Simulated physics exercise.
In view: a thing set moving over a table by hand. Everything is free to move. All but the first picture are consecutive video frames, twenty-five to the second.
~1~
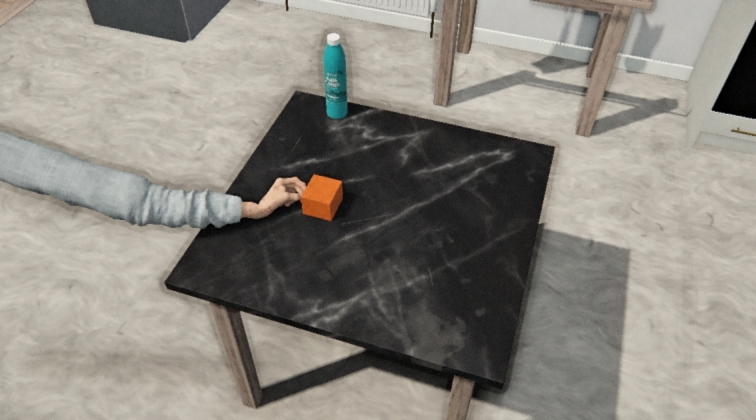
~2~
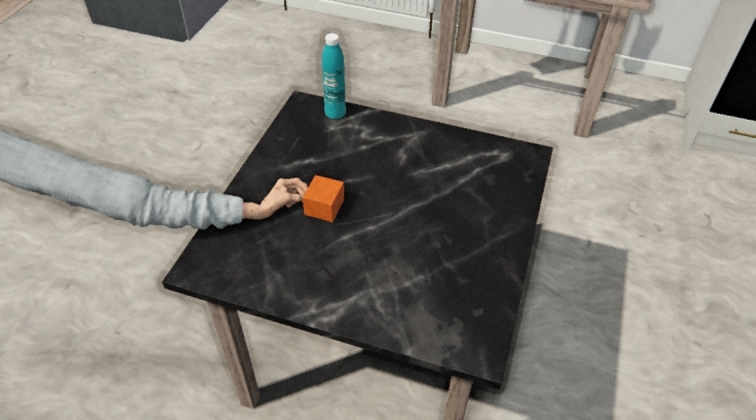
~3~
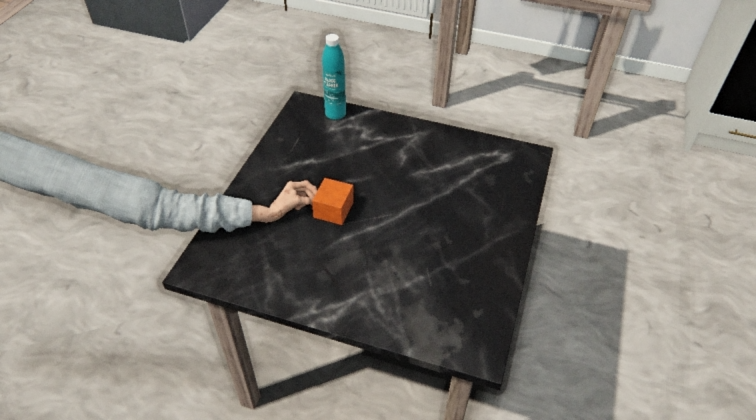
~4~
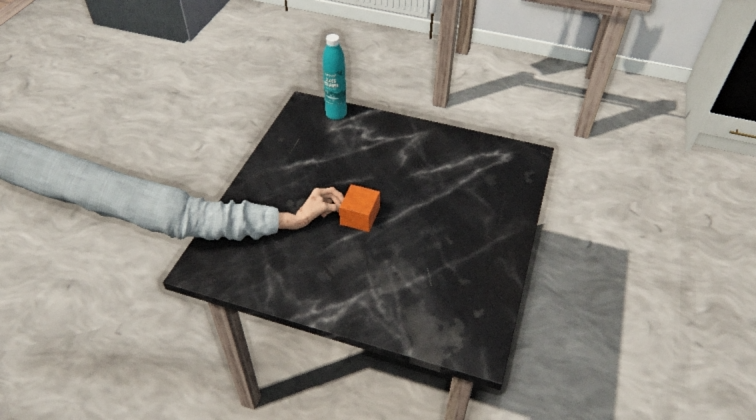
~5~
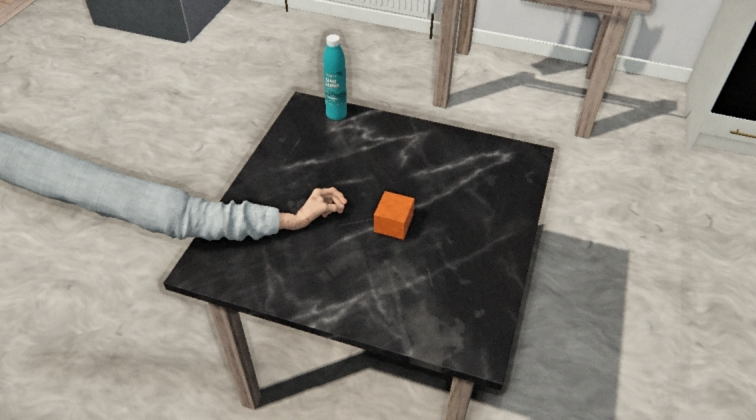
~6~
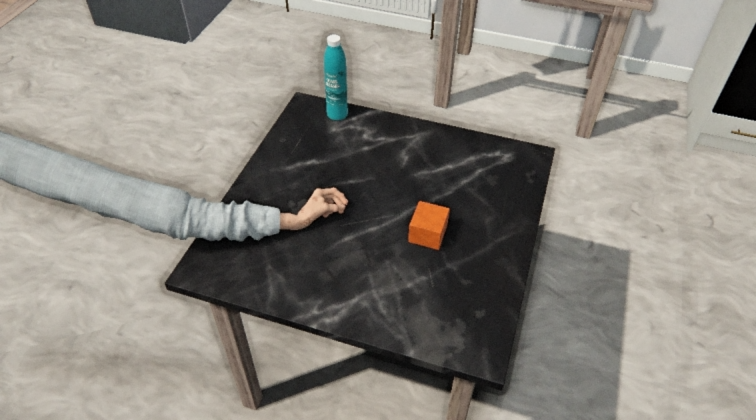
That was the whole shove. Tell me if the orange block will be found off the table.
The orange block drops to the floor.
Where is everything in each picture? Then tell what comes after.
Under the hand; orange block (322, 198), in the first frame.
Under the hand; orange block (324, 199), in the second frame.
Under the hand; orange block (333, 201), in the third frame.
Orange block (360, 208), in the fourth frame.
Orange block (394, 215) slid about its own width, in the fifth frame.
Orange block (429, 225) slid well along, in the sixth frame.
Then, 0.10 s after the last picture, orange block slid well along near (508, 245).
Then, 0.30 s after the last picture, orange block now off the table.
Then, 0.50 s after the last picture, things are still on the move.
Then, 0.70 s after the last picture, as before.
By the end, off the table, orange block.
